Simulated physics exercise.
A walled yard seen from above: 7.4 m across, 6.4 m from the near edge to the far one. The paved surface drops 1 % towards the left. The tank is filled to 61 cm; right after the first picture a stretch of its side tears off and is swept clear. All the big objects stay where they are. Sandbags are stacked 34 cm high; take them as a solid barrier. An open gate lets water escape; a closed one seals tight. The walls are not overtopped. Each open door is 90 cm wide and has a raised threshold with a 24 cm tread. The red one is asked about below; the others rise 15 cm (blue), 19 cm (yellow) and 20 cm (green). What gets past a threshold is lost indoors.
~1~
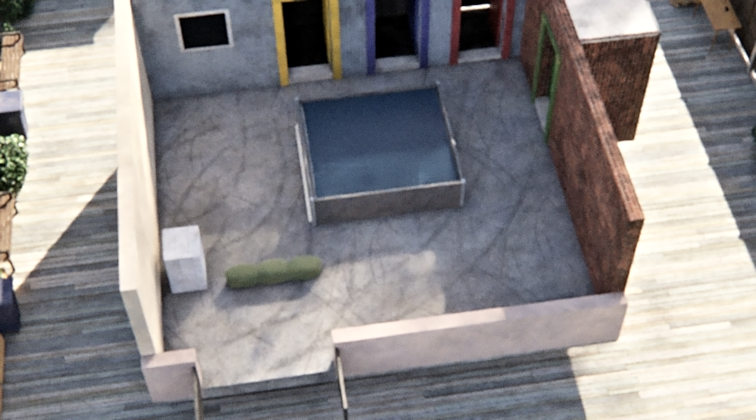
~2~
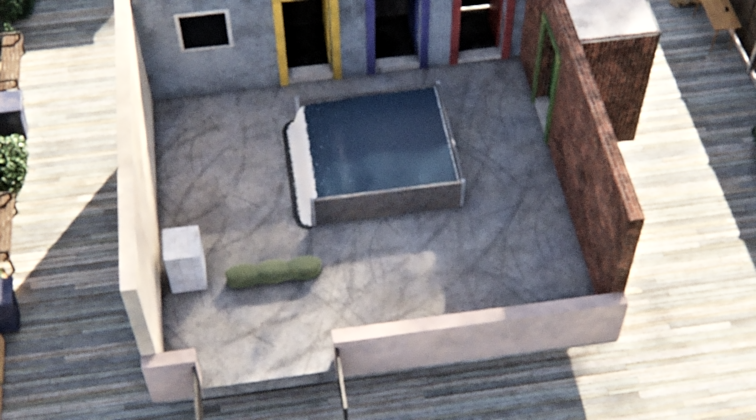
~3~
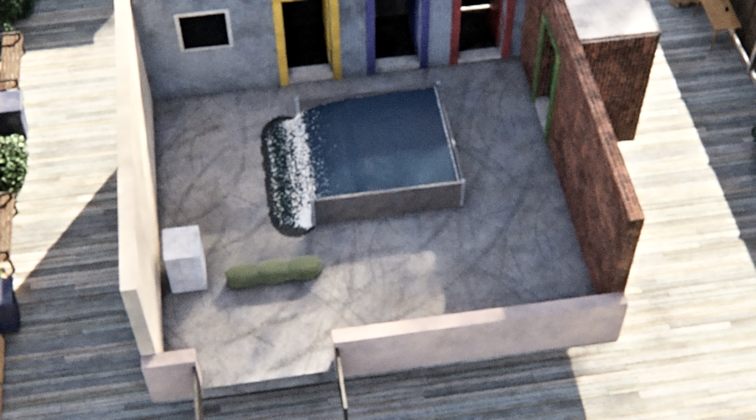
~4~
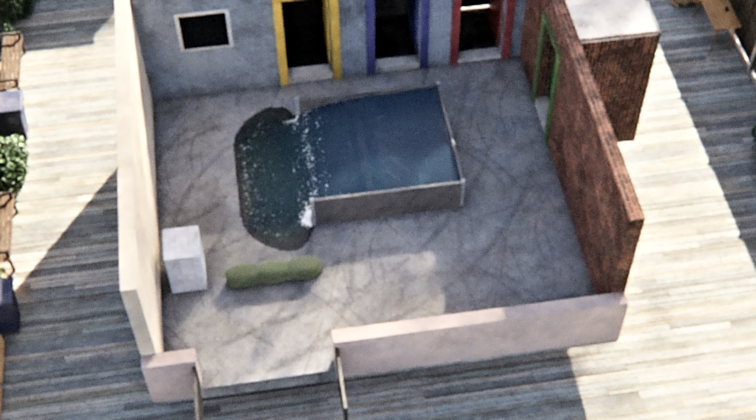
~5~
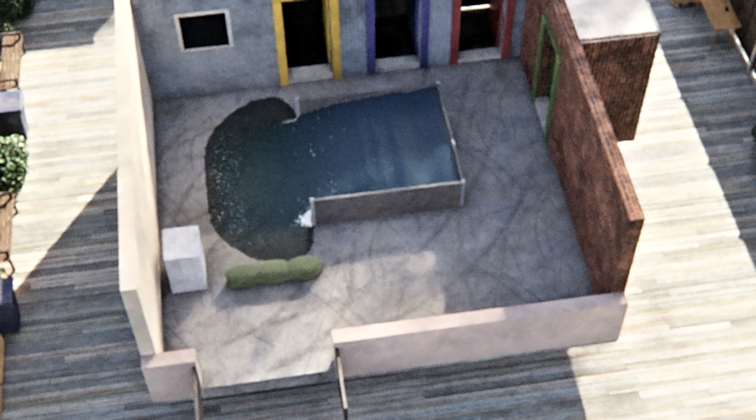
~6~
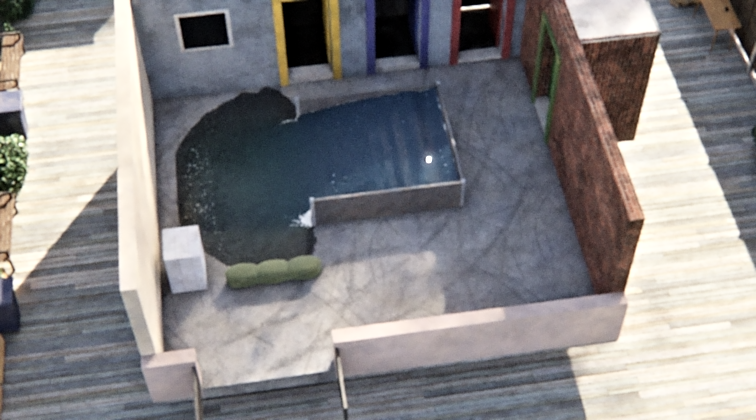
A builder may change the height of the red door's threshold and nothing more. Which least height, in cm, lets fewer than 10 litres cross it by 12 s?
At least 14 cm or so.
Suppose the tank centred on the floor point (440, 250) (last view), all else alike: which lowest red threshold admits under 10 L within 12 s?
About 6.5 cm.
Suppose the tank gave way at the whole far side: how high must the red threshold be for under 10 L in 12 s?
Then roughly 16 cm.
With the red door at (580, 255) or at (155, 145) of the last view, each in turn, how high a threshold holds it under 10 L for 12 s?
About 7.0 and 34 cm.
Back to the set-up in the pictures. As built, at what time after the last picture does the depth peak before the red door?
Near 6.0 s.
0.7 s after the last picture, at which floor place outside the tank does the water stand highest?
Near (157, 195).
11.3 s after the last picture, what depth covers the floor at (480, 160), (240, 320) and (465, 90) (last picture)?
In that order: 5, 3 and 7 cm.
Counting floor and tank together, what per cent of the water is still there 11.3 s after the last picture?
Some 84 per cent remains.
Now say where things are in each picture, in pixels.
The first frame shows still water, 61 cm deep, in the tank at (378, 142); the red door at (482, 24) is dry.
In the second frame, the front is at (303, 222), 0.2 m from the gap at (307, 164); 0.4 m2 of floor is wet, 61 cm left at the back.
In the third frame, the front is at (275, 218), 0.7 m from the gap at (307, 166); 1.7 m2 of floor is wet, 61 cm left at the back.
In the fourth frame, the front is at (244, 204), 1.2 m from the gap at (307, 166); 3.4 m2 of floor is wet, 61 cm left at the back.
In the fifth frame, the gap is at (307, 167), the front 1.8 m out at (215, 215); the back of the tank holds 61 cm.
In the sixth frame, the front is at a hidden place, 2.3 m from the gap at (307, 167); 7.6 m2 of floor is wet, 59 cm left at the back; 4.0 m in a straight line remain to the red door at (482, 24).
Then, 0.7 s after the last picture water covers 30 % of the floor, deepest (41 cm) near (157, 195); it has not reached the red door.
Then, 2.3 s after the last picture water covers 35 % of the floor, deepest (43 cm) near (156, 158); it has not reached the red door.
Then, 11.3 s after the last picture water covers 95 % of the floor, deepest (10 cm) near (522, 259); 7 cm at the red door, 36 litres in over its 9 cm threshold.
At the red door as built, the water peaked near 13 cm, 6.1 s after the last picture.
With a threshold of 11.5 cm, 20 litres would have come in within the 12 s; with 15.5 cm, 6 litres. So under 10 litres takes about 14 cm.
